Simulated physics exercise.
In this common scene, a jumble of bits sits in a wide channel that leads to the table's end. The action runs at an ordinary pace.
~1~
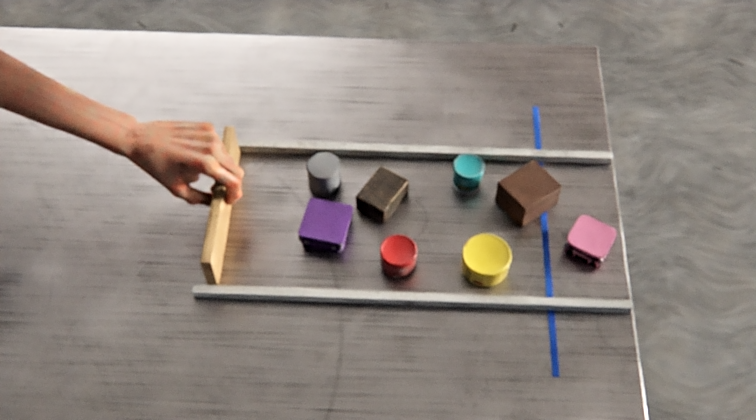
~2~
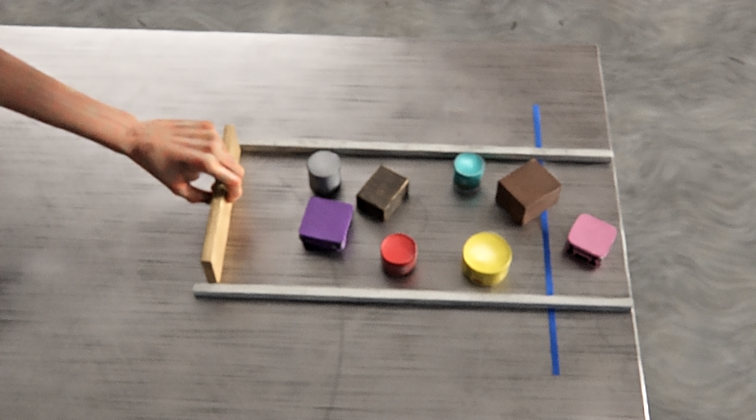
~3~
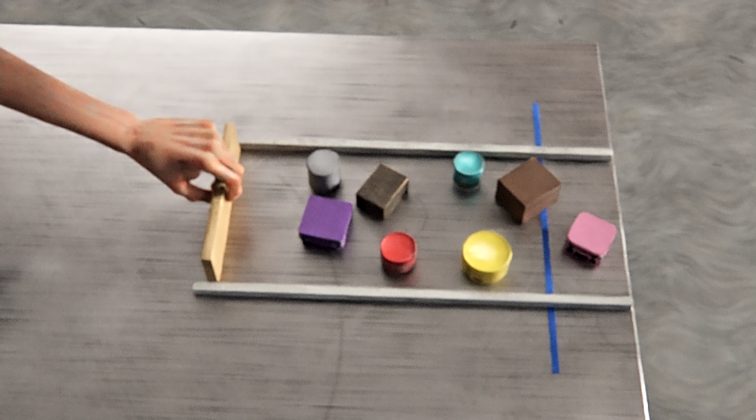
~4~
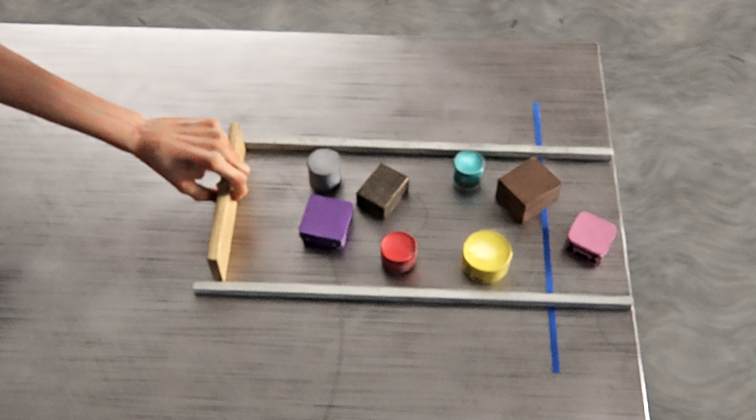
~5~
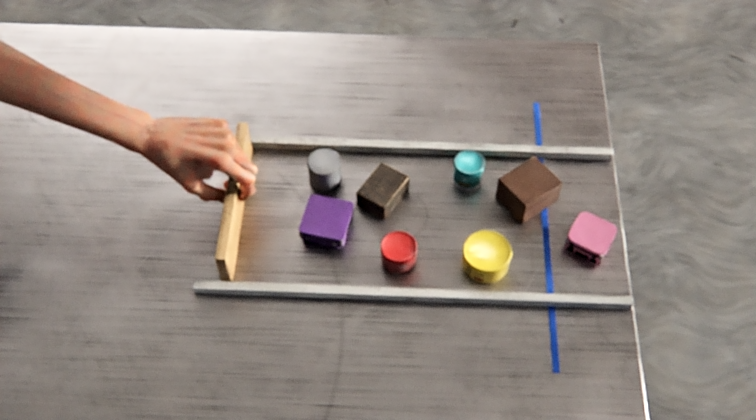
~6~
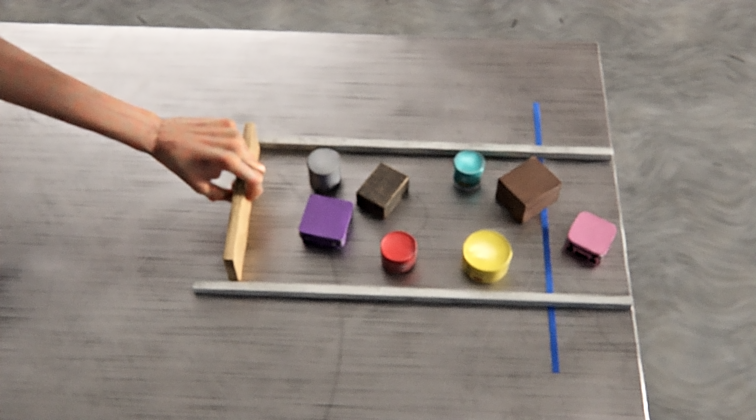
A hand sliding a wooden board slightly right between two rails, while the colourful blocks and pots ahead sit still.
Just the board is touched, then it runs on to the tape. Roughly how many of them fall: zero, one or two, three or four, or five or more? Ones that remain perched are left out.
One or two.
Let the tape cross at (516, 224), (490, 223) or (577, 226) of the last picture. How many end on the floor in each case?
0, 0, 4.
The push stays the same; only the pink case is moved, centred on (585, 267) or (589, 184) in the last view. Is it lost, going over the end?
The pink case drops away, then drops away.
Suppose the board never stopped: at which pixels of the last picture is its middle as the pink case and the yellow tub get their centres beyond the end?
First one: Around (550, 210). Other one: Around (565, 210).
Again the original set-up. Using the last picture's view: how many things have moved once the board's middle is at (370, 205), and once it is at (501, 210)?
Moved so far: 4, then 8.
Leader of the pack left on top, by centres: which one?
Result - foremost is the pink case.
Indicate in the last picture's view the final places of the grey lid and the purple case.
The grey lid ends at (561, 185) and the purple case at (571, 236).
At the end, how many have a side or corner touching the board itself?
In contact: 3.
A little later, none off yet; pink case at rest near (590, 238); brown block at rest near (528, 190); yellow tub at rest near (486, 257).
Next, none off yet; pink case shifted a little near (605, 243); brown block shifted about its own width near (595, 193); yellow tub shifted well along near (564, 272).
When it is over, the number that fall off is one or two; down, brown block.
